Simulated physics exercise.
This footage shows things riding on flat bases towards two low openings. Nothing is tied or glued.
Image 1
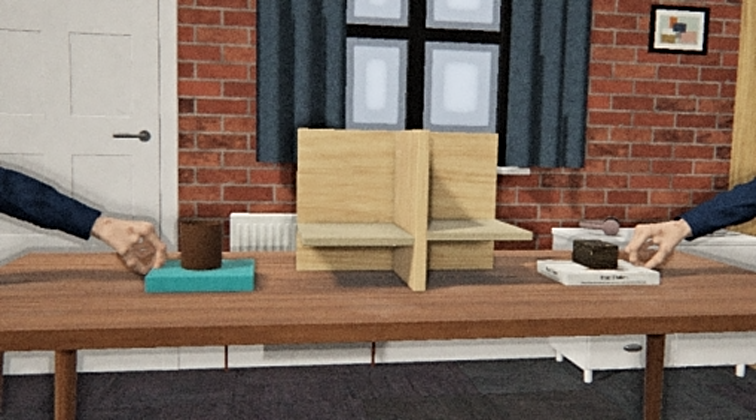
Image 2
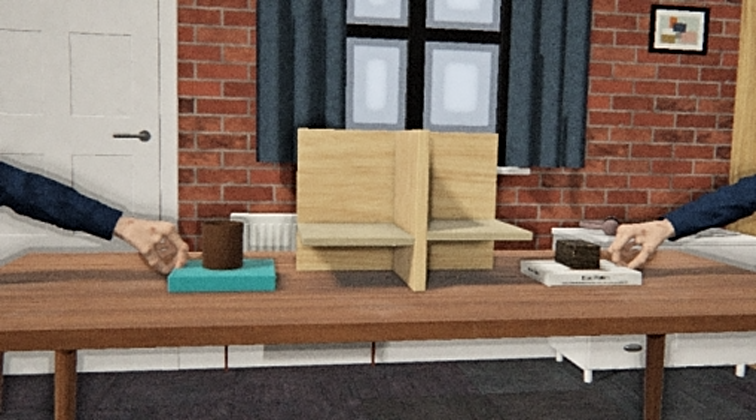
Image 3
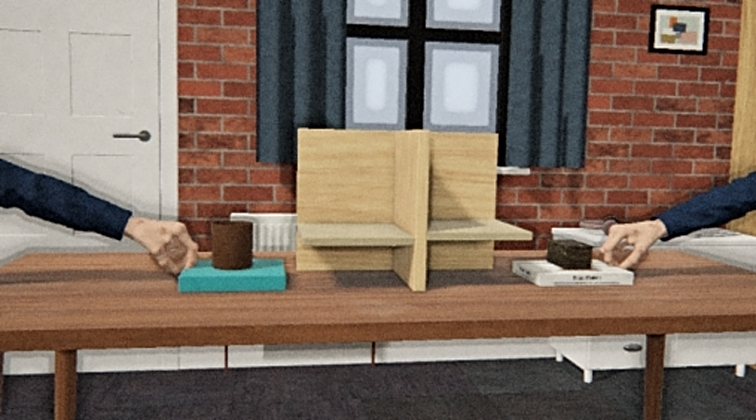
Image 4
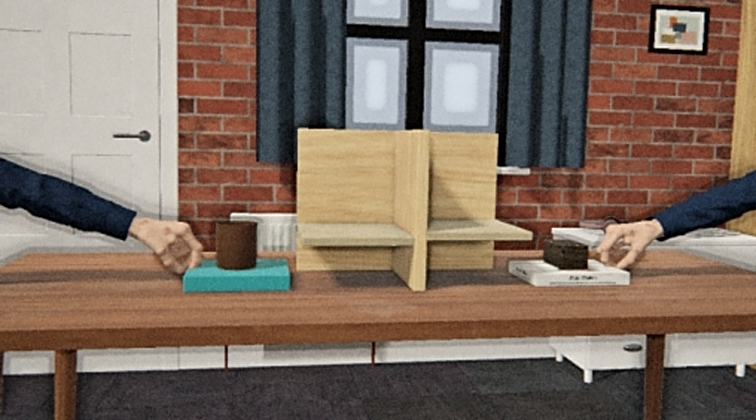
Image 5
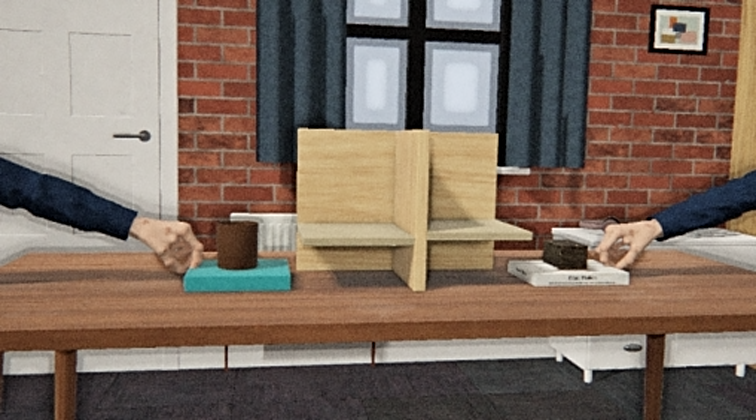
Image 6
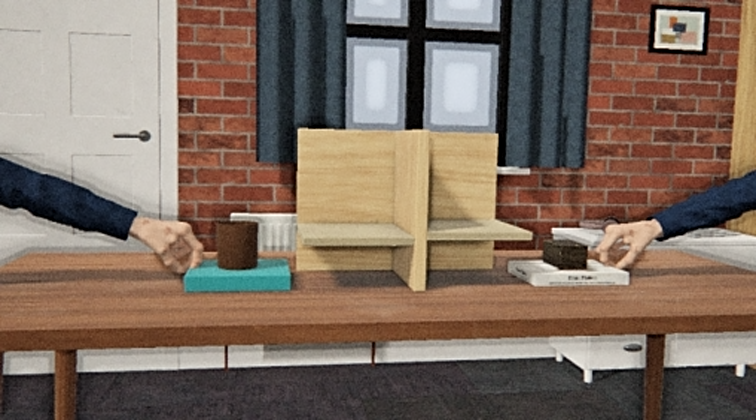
Two hands slid a brown beaker on a turquoise tray and a black block on a white packet inward from either side of a wooden shelf, slowing until they barely moved.
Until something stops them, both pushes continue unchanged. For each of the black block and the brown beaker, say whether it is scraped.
Scraped? Black block: No; brown beaker: Yes.
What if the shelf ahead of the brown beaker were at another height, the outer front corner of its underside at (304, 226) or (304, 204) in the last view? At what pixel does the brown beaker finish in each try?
Final rest: (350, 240), then (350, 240).
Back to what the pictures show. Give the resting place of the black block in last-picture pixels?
Looks like it settles somewhere around (464, 255).
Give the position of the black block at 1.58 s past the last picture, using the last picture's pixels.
(501, 255), roughly.
Then, 1.58 s after the last picture, black block riding along near (501, 255); brown beaker tipped 18° from how it was near (281, 245).
At rest, the black block passes below, near (464, 255); the brown beaker is knocked back, near (248, 262).
